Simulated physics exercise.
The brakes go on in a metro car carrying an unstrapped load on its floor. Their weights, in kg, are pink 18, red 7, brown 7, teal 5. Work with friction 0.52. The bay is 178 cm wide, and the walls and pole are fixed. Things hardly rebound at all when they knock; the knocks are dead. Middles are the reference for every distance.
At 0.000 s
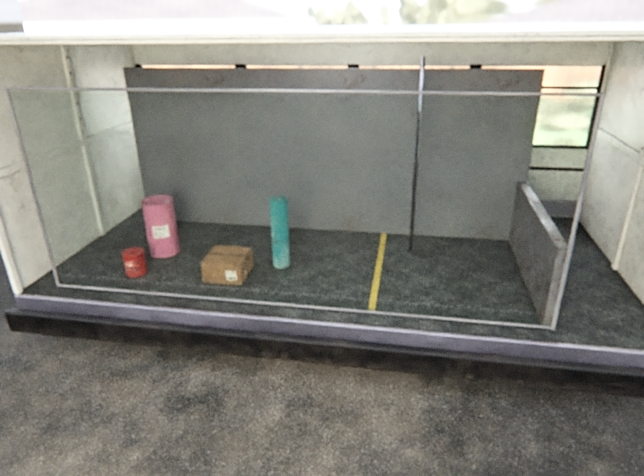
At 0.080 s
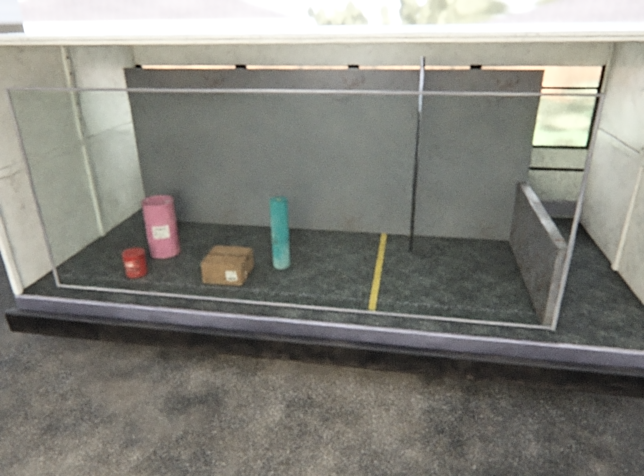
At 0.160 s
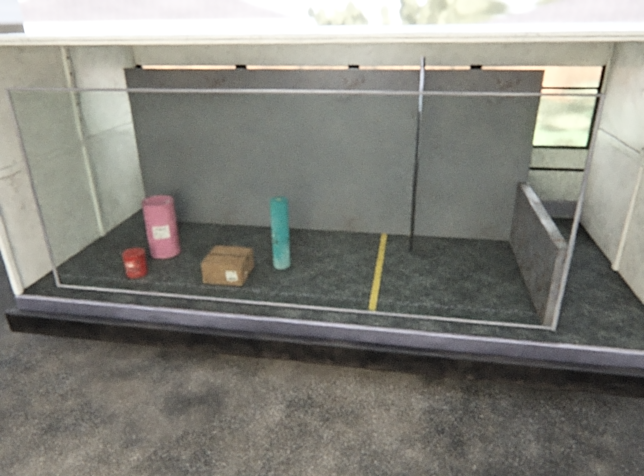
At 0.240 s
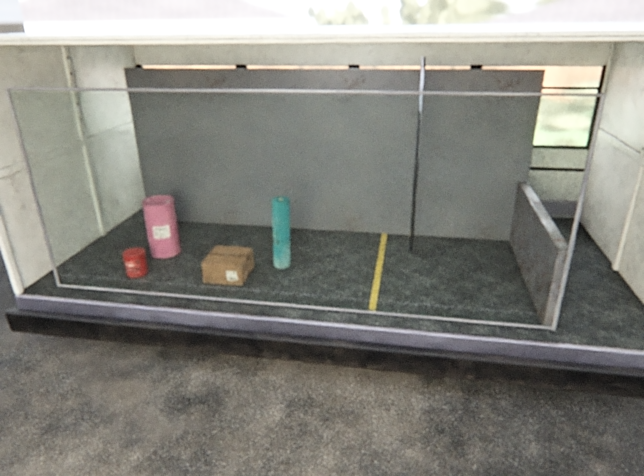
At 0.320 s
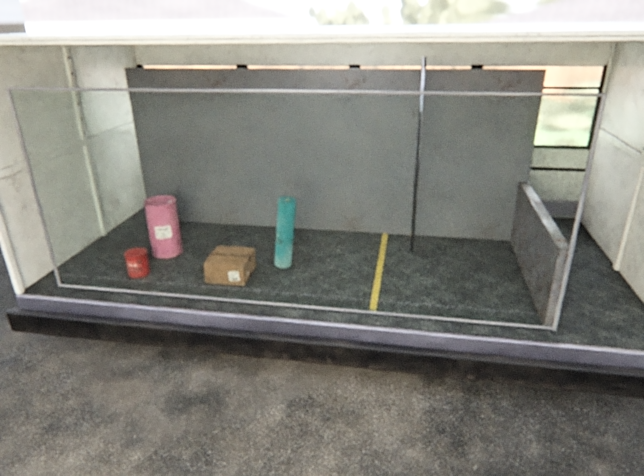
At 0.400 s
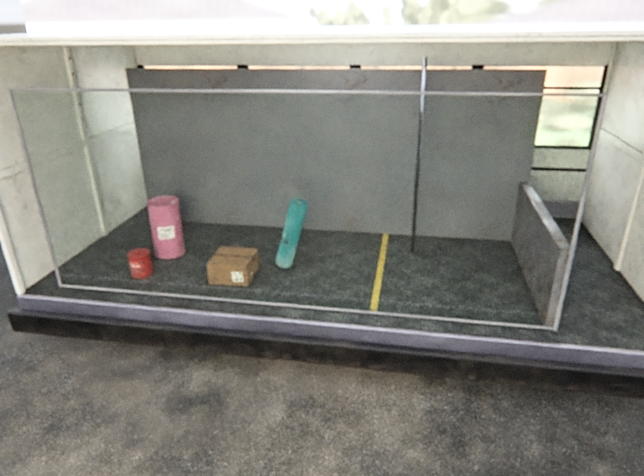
In an open-fronted bay with a dark floor, a red bucket, a pink cylinder, a cardboard box and an upright teal roll stand left of a yellow line. For most of the clip they barely shift, edging very slightly right. Then the teal roll leans over to the right.
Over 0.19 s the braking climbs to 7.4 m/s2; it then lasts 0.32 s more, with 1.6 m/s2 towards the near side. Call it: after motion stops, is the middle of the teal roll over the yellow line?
Not over it.
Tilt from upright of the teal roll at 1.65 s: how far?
Roughly 90° from upright.
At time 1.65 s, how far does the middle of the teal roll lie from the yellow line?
Position: About 15 cm short.
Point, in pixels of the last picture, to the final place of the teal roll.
Look roughly at (363, 272) in the final picture.
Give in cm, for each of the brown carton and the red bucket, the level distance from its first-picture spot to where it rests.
The brown carton has moved 40 and the red bucket 35.
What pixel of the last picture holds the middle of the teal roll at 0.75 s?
At that moment it is roughly at (348, 267).
After 0.75 s the teal roll is 31 cm short of the yellow line, tilted 90°, near (348, 267) in the last picture's view.
After 1.15 s the teal roll is 16 cm short of the yellow line, tilted 90°, near (363, 272) in the last picture's view.
After 1.65 s the teal roll is 16 cm short of the yellow line, tilted 90°, near (363, 272) in the last picture's view; the red bucket 212 cm short of the yellow line, tilted 0°.
After 1.9 s, red bucket stops short of the yellow line; brown carton stops short of the yellow line; teal roll stops short of the yellow line.
